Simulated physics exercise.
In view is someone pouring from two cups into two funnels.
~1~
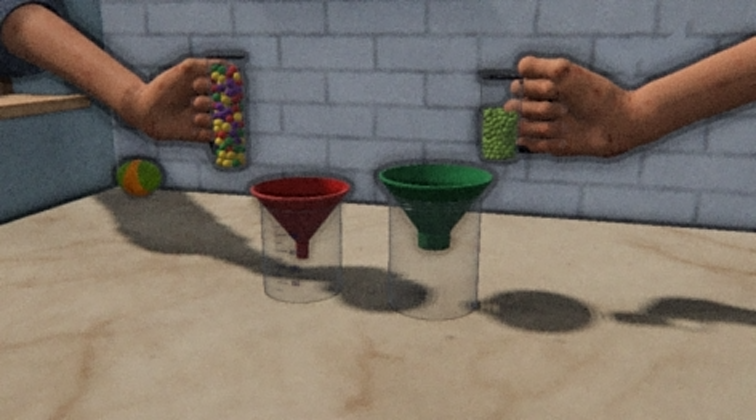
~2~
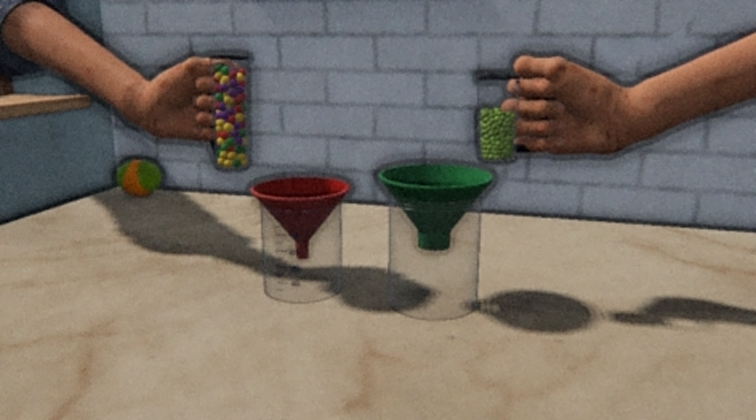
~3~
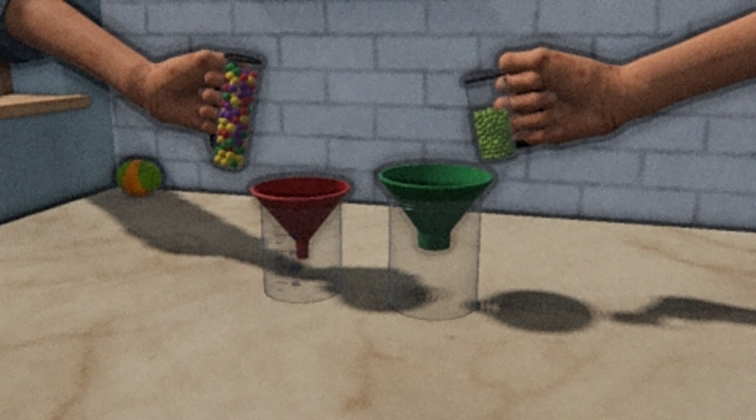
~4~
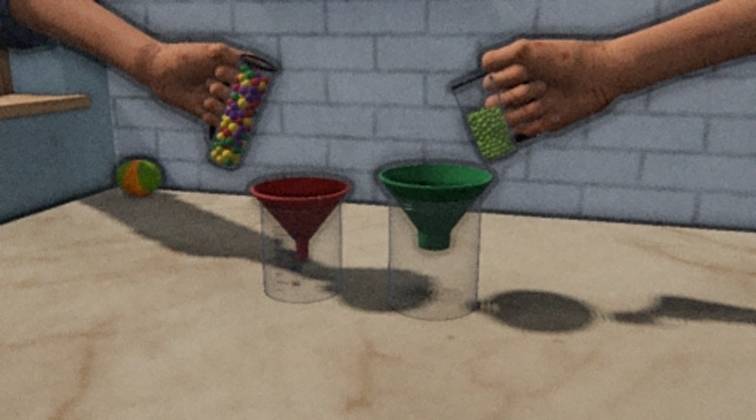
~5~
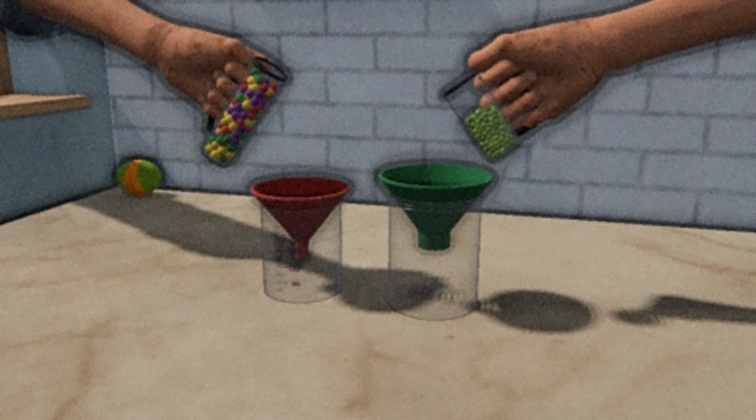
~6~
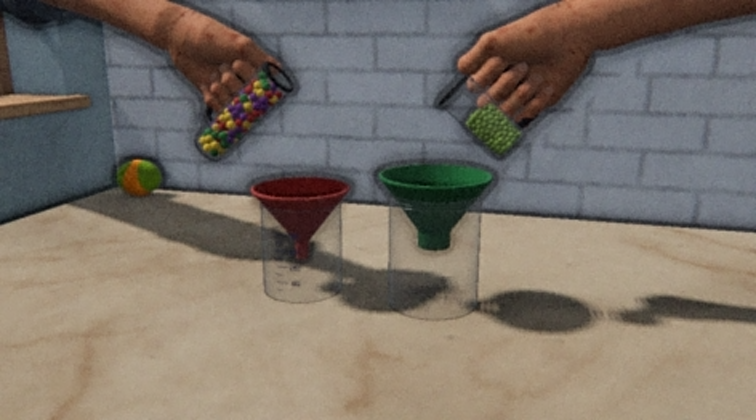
The clip opens with two hands holding clear cups upright, multicolored beads in the left and green peas in the right, above a red funnel and a green funnel set in clear containers. Both hands then steadily tilt their cups inward toward each other, while the funnels stay still.
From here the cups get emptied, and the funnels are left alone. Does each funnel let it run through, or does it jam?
The left funnel clogs; the right one empties into its jar.
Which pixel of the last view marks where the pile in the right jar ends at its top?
Top at rest: Approx. (464, 293).
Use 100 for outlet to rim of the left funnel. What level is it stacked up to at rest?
Pretty much 90 in a hundred, give or take.
Then, 0.49 s on from there, left, all but a few still in the cup, only a few in or over the funnel; right, the whole lot still in the cup.
Then, 0.93 s on from there, left, the bulk still in the cup, near a quarter in or over the funnel, only a few down in the jar; right, all but a few still in the cup, a little in or over the funnel, only a few down in the jar.
Then, 1.30 s on from there, left, only a few still in the cup, all but a few in or over the funnel, only a few down in the jar; right, only a few still in the cup, near a third in or over the funnel, near two thirds down in the jar.
In the end, left, all but a few stuck in the funnel, only a few down in the jar, only a few beside the jar; right, the whole lot down in the jar.
